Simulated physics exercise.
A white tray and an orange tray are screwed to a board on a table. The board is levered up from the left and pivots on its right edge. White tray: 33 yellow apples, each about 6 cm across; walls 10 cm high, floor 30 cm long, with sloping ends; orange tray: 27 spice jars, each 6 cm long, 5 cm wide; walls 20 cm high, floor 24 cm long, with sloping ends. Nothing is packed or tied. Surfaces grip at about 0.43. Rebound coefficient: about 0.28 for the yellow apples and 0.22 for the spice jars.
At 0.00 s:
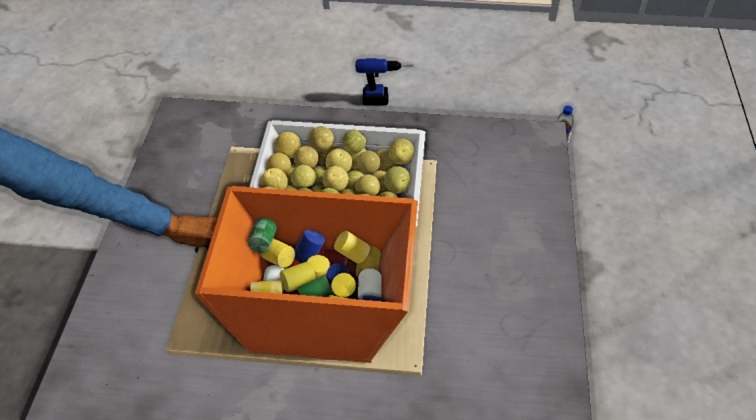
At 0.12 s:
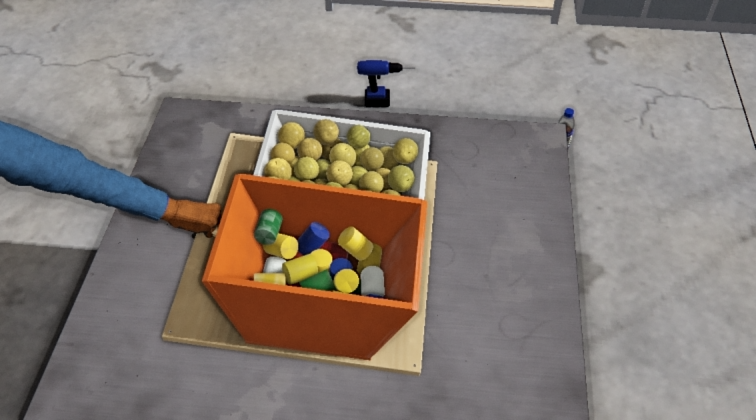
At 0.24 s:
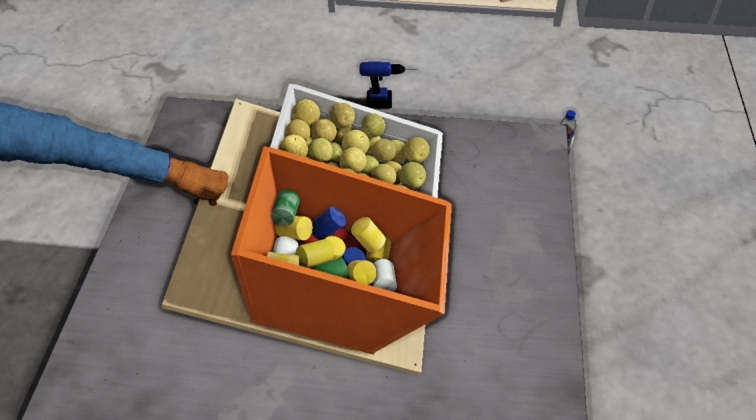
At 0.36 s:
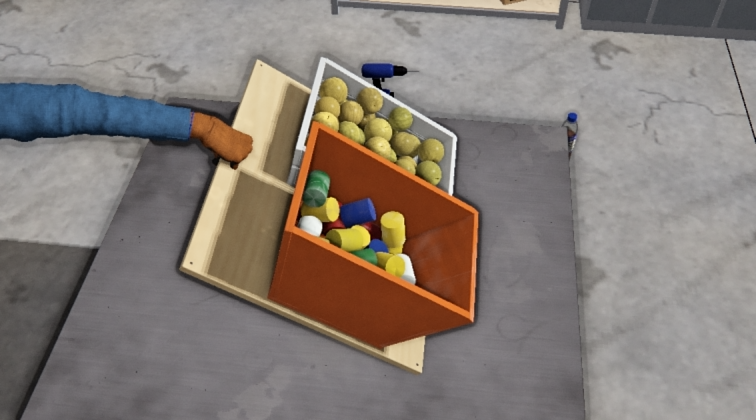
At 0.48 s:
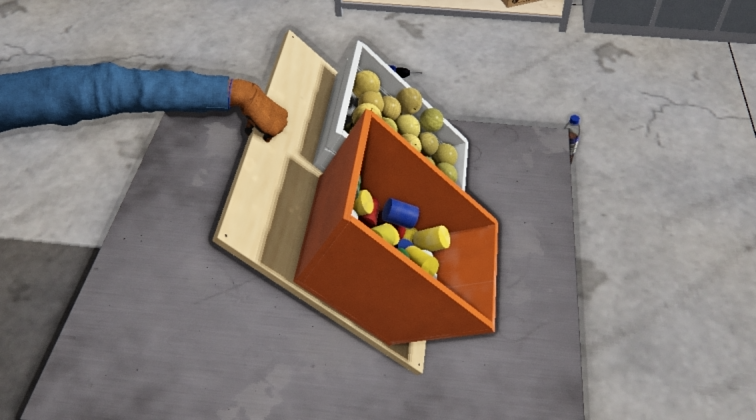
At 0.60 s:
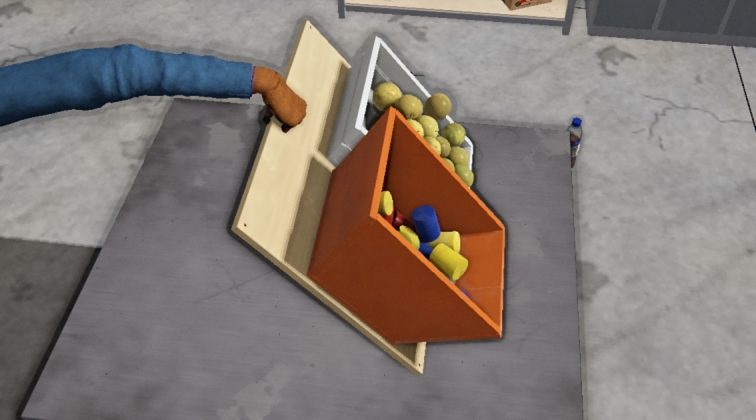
A blue-sleeved arm with a brown glove reaches in from the left over a grey table on a cracked concrete floor, seen from above. It grips a pale wooden board carrying a white tray of yellow apples behind an orange tray of yellow, blue, green, red and white jars, with a blue drill beyond. The arm raises the board's left side steeply, and the contents shift rightward inside both trays as the camera moves slightly.
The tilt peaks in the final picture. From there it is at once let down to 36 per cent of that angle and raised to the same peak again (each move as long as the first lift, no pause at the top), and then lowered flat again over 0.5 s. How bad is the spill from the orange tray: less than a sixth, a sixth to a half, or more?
Under a sixth of the spice jars leave the orange tray.
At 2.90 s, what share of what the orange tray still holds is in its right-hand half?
Some 60 per cent.
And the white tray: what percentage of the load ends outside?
White tray 20 per cent.
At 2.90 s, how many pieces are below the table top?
About 2.
After 0.97 s, tilt 30°; 6 of 33 out of the white tray and 0 of 27 out of the orange tray.
After 1.43 s, tilt 30°; 7 of 33 out of the white tray and 0 of 27 out of the orange tray.
After 2.07 s, tilt 23°; 7 of 33 out of the white tray and 0 of 27 out of the orange tray.
When it is over (at 2.90 s), 7 of 33 out of the white tray and 0 of 27 out of the orange tray. Asked share, 0 of 27, 0 per cent.
